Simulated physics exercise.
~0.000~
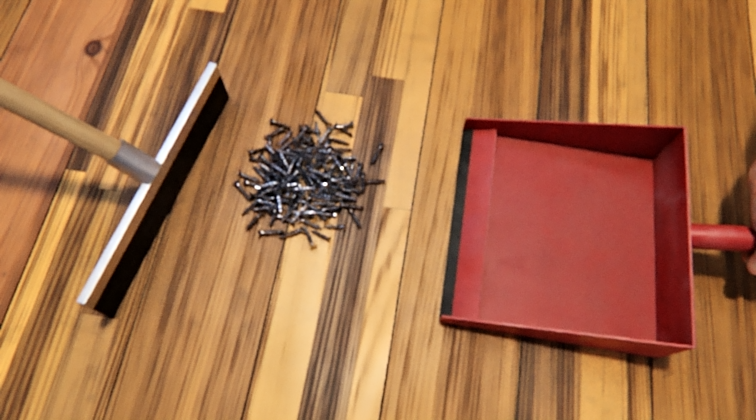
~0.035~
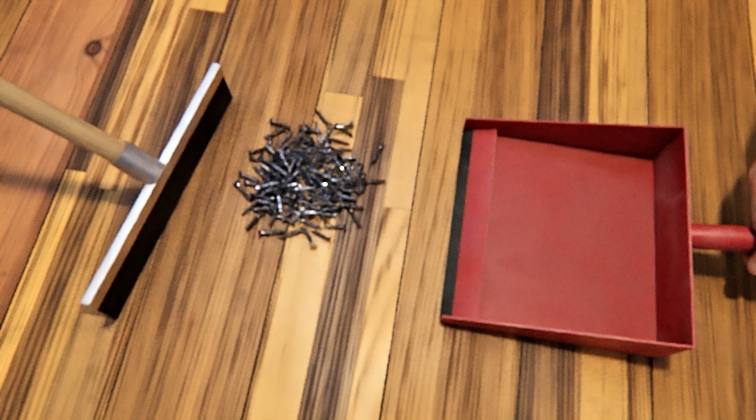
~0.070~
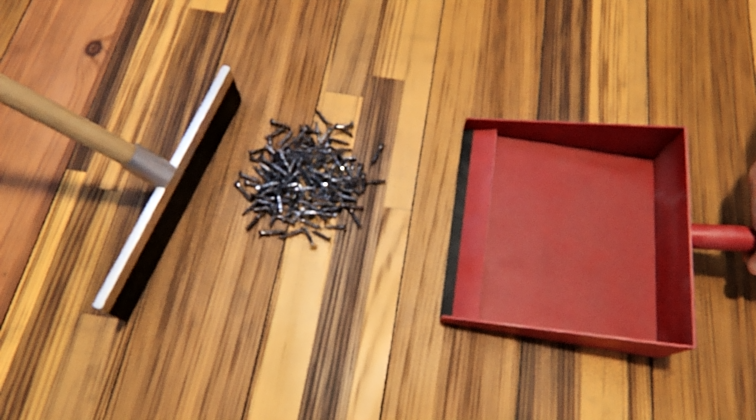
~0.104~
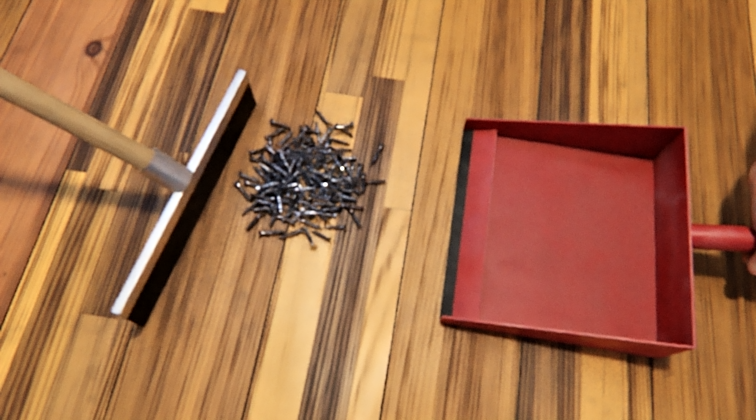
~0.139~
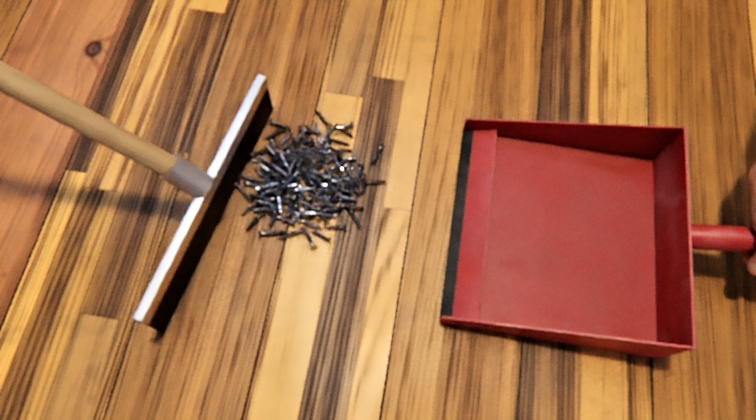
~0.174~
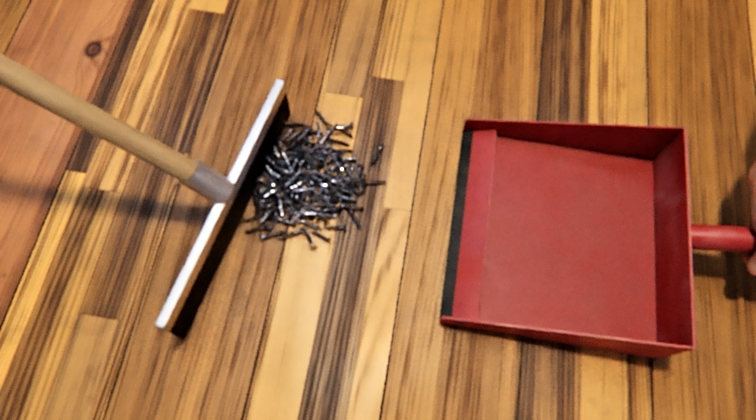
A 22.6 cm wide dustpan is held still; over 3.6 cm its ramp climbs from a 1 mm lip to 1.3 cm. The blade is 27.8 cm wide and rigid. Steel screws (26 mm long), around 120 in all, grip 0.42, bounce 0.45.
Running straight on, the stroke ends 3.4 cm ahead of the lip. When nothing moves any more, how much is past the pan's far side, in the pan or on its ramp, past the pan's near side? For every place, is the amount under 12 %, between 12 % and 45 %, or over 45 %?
Result: Far side: A scattering lands there; pan: A modest portion lands there; near side: A scattering lands there.
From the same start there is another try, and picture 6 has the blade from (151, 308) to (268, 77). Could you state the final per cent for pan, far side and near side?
That ends as pan 10, far 0, and near 0.
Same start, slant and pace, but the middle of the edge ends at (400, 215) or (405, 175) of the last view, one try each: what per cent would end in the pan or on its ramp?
Some 15 and 10 per cent.
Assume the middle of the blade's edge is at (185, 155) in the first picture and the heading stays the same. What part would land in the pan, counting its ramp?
I'd estimate about 15 per cent.
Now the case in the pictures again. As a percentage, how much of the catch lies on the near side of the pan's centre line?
Close to 40 %.
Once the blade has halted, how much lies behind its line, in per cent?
Roughly 0 in a hundred.
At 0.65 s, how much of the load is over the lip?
Over the lip: Approx. 20 %.
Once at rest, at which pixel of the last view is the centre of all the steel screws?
Close to pixel (443, 215).
Then, at 0.32 s, middle of the blade 14 cm from the lip; 0 % over the lip, far side 0 %, near side 0 %.
After 0.42 s, middle of the blade 8 cm from the lip; 0 % over the lip, far side 0 %, near side 0 %.
Then, at 0.65 s, middle of the blade 6 cm from the lip; 20 % over the lip, far side 0 %, near side 0 %.
By 1.1 s all is still; far side 0 %, pan 20 %, near side 0 %, in front of the lip or behind the blade 75 %.
